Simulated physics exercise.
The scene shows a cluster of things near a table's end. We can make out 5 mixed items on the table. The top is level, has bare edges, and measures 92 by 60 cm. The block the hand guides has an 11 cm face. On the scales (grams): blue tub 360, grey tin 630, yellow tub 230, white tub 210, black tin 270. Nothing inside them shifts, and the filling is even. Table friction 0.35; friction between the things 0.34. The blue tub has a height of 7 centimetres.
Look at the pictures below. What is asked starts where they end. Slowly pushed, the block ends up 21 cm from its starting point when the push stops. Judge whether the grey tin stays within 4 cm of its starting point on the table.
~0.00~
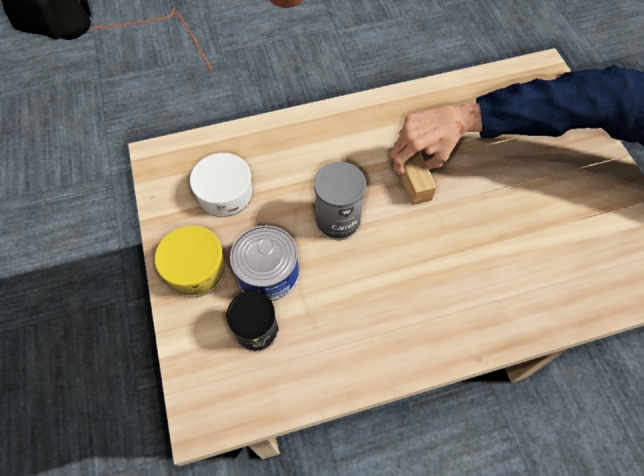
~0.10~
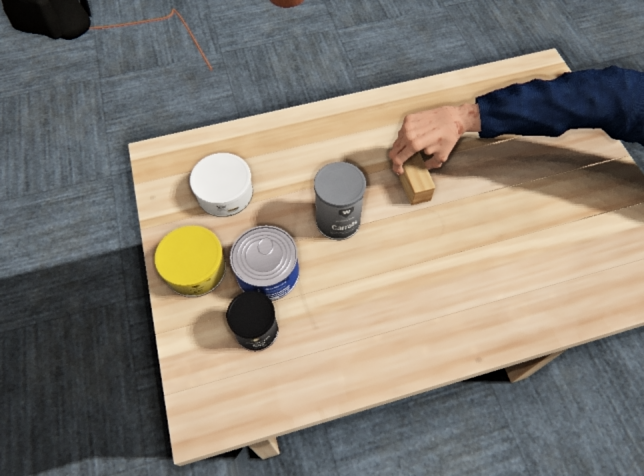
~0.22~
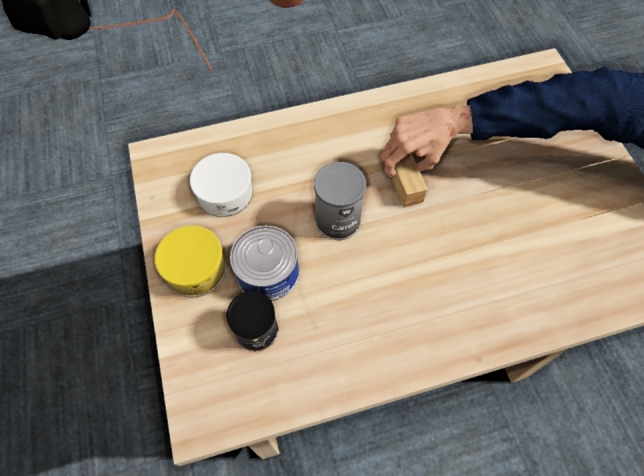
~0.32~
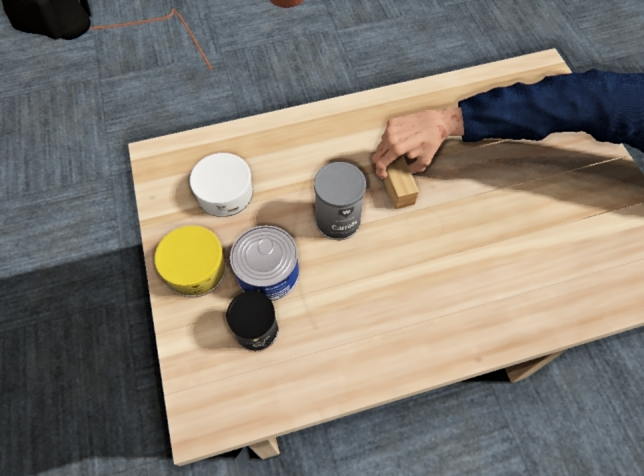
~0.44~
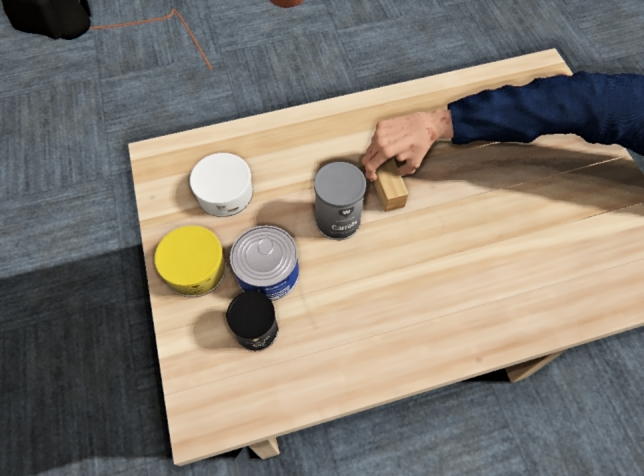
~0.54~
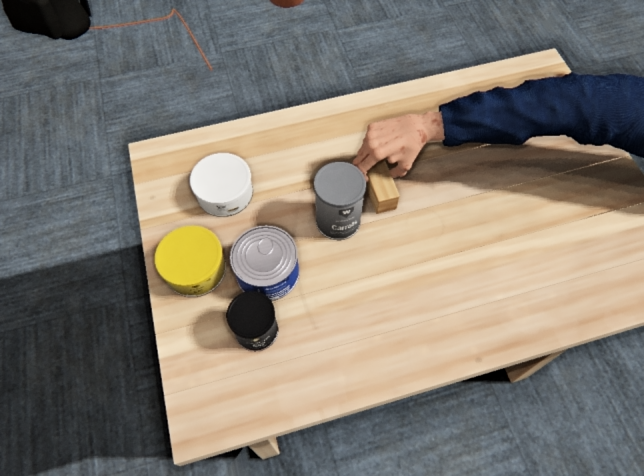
It ends up beyond bounds.
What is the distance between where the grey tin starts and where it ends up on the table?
Net distance near 12 cm.
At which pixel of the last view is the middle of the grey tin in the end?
Roughly at pixel (272, 215).
Around 0.94 s, pusher on by 13 cm; grey tin shifted 4 cm near (318, 208).
Around 1.24 s, pusher on by 18 cm; grey tin shifted 9 cm near (290, 214).
Finally (1.9 s), not toppled but over 4 cm from the start, grey tin; the other 4 still in place (within 4 cm). Final places as that camera would see them, grey tin near (272, 215).
